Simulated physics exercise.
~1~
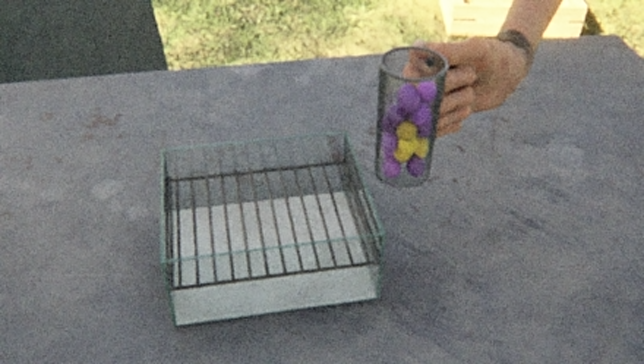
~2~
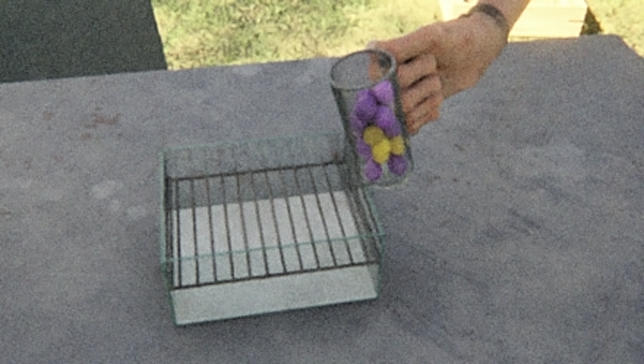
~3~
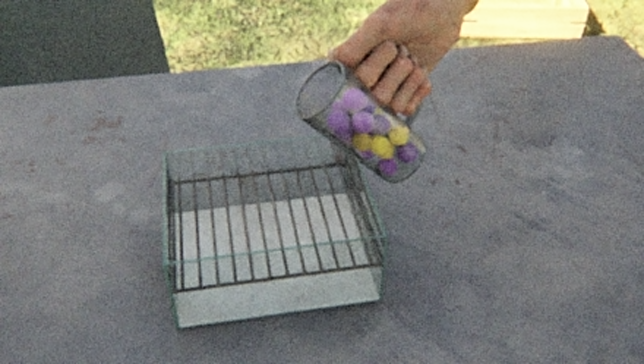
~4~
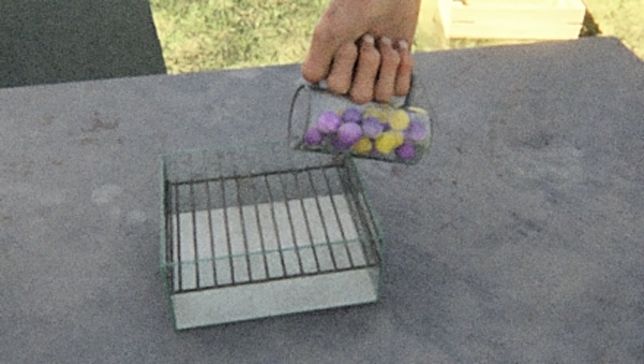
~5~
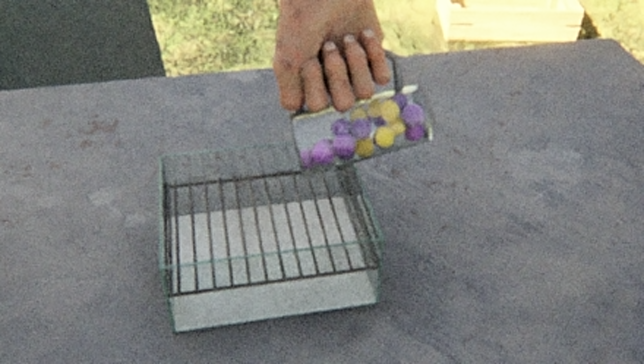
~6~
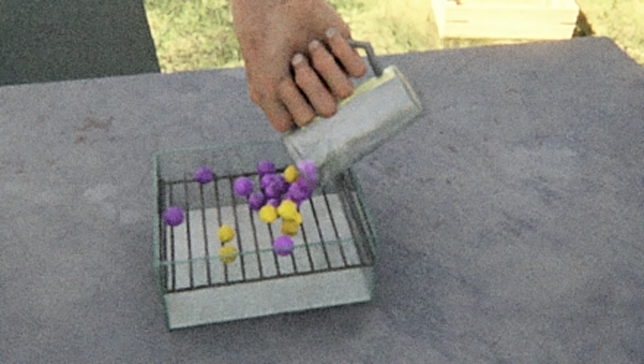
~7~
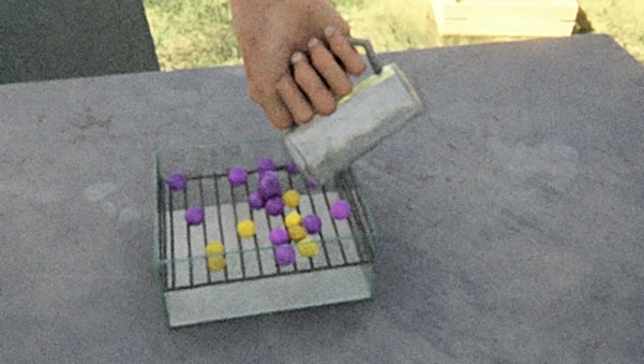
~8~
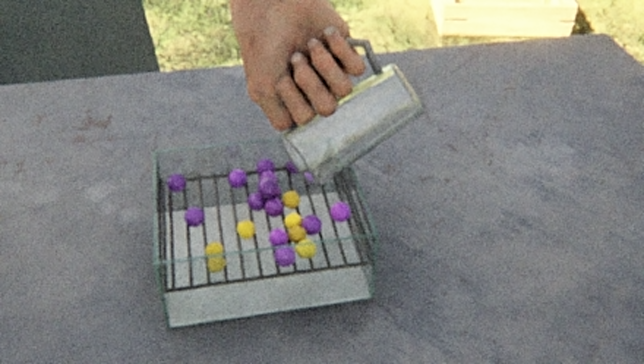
A hand holds a clear cup of purple and yellow balls above a grey tabletop, seen from slightly above in a gently swaying view with sunlit grass behind. To the left sits an open, glass-sided box with a dark wire rack across it. The hand moves the cup left, leaning it until it lies on its side, and the balls slide toward its mouth. It then tips further, and the balls tumble out and scatter over the wires. At the end the cup is upturned and empty, and all the purple and yellow balls rest on the rack, with none below.
